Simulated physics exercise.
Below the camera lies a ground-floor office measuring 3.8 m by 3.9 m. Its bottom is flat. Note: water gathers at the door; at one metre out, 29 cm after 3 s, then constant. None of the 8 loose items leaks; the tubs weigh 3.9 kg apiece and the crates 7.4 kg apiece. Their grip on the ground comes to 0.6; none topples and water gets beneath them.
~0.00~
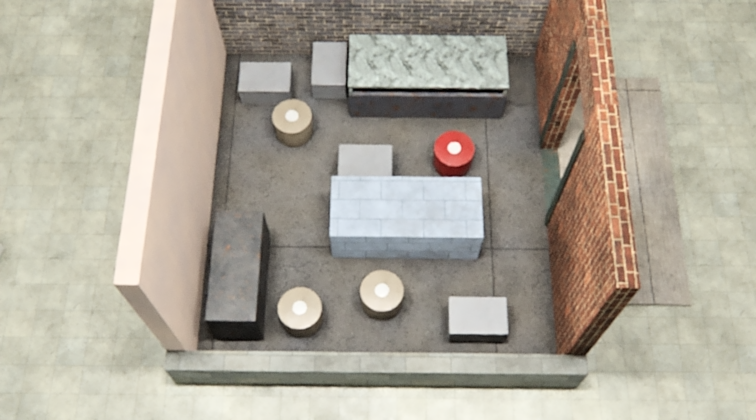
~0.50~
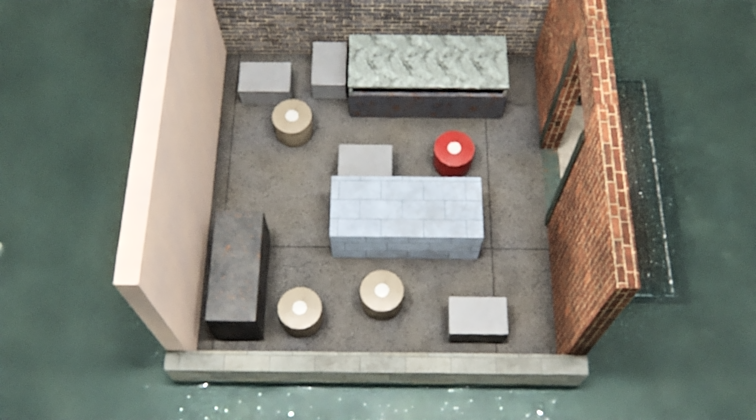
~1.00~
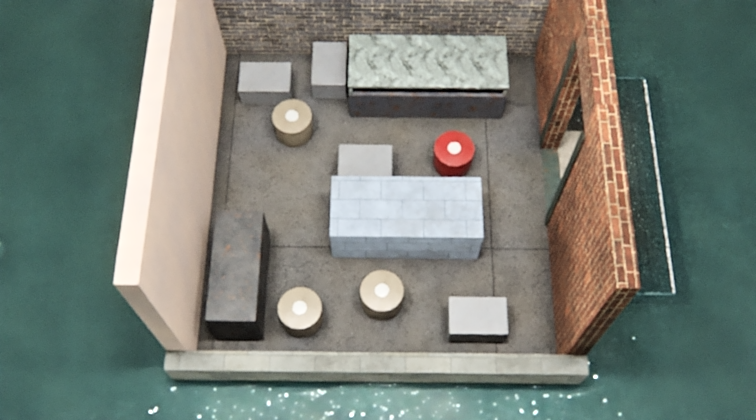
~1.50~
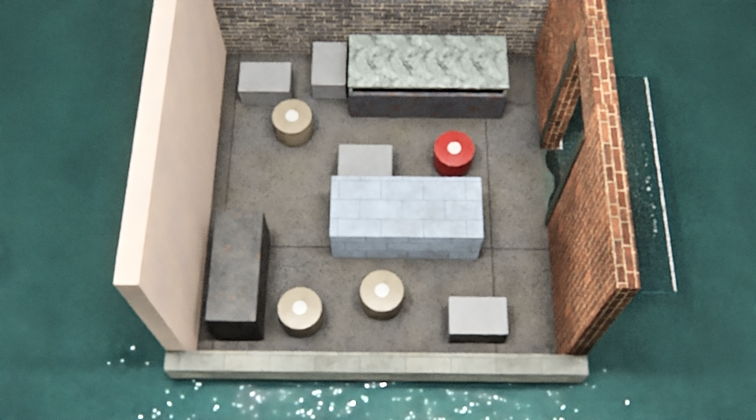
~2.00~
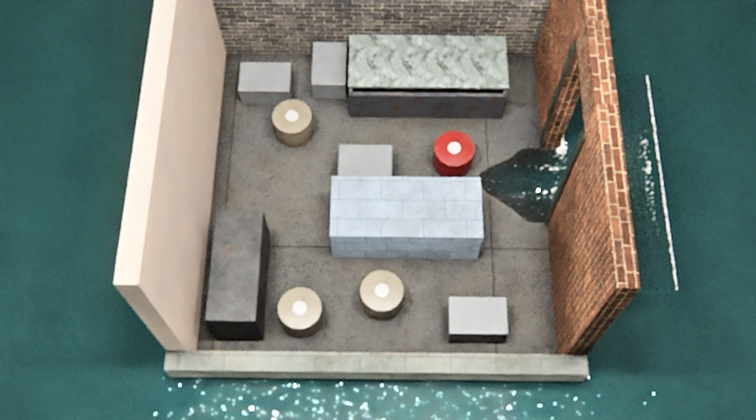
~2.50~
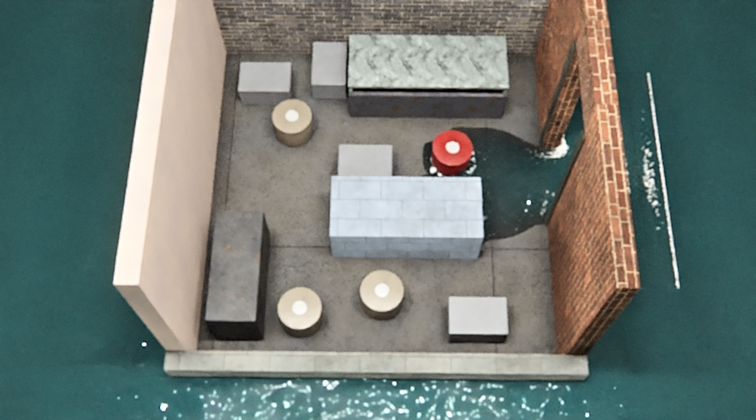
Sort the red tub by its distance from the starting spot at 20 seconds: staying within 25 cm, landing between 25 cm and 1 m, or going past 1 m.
The red tub goes past 1 m.
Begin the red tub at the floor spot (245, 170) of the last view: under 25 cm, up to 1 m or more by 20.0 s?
Answer: It covers a big distance.
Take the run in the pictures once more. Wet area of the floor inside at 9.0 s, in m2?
Somewhere around 11.5 m2, roughly.
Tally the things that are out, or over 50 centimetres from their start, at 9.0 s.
I make it 5.
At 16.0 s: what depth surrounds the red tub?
Near 22 cm deep.
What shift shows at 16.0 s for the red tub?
Around 200 centimetres.
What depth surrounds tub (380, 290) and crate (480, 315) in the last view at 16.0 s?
Close to 20 and 20 centimetres.
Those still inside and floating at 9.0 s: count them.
Just then, the number is 8.
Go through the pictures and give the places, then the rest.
The first picture shows the red tub at (454, 148), on the bottom; water covers 0.0 m2; 0 of 8 have shifted.
The second picture shows the red tub at (454, 148), on the bottom; water covers 0.0 m2; 0 of 8 have shifted.
The third picture shows the red tub at (454, 148) rests on the ground; 0.0 m2 under water; 0 of 8 have shifted.
The fourth picture shows the red tub at (454, 148) rests on the ground; water covers 0.0 m2; 0 of 8 have shifted.
The fifth picture shows the red tub at (454, 148), on the bottom; 0.4 m2 under water; 0 of 8 have shifted.
The sixth picture shows the red tub at (453, 148), on the bottom; 1.4 m2 under water; 0 of 8 have shifted.
After 4.0 s the red tub is near (341, 116), 1.3 m from its start, afloat; 1 afloat.
After 9.0 s the red tub is near (282, 101), 2.0 m from its start, afloat; 8 afloat.
After 16.0 s the red tub is near (330, 53), 1.8 m from its start, afloat; 8 afloat.
After 20.0 s the red tub is near (260, 112), 2.2 m from its start, afloat; 8 afloat.
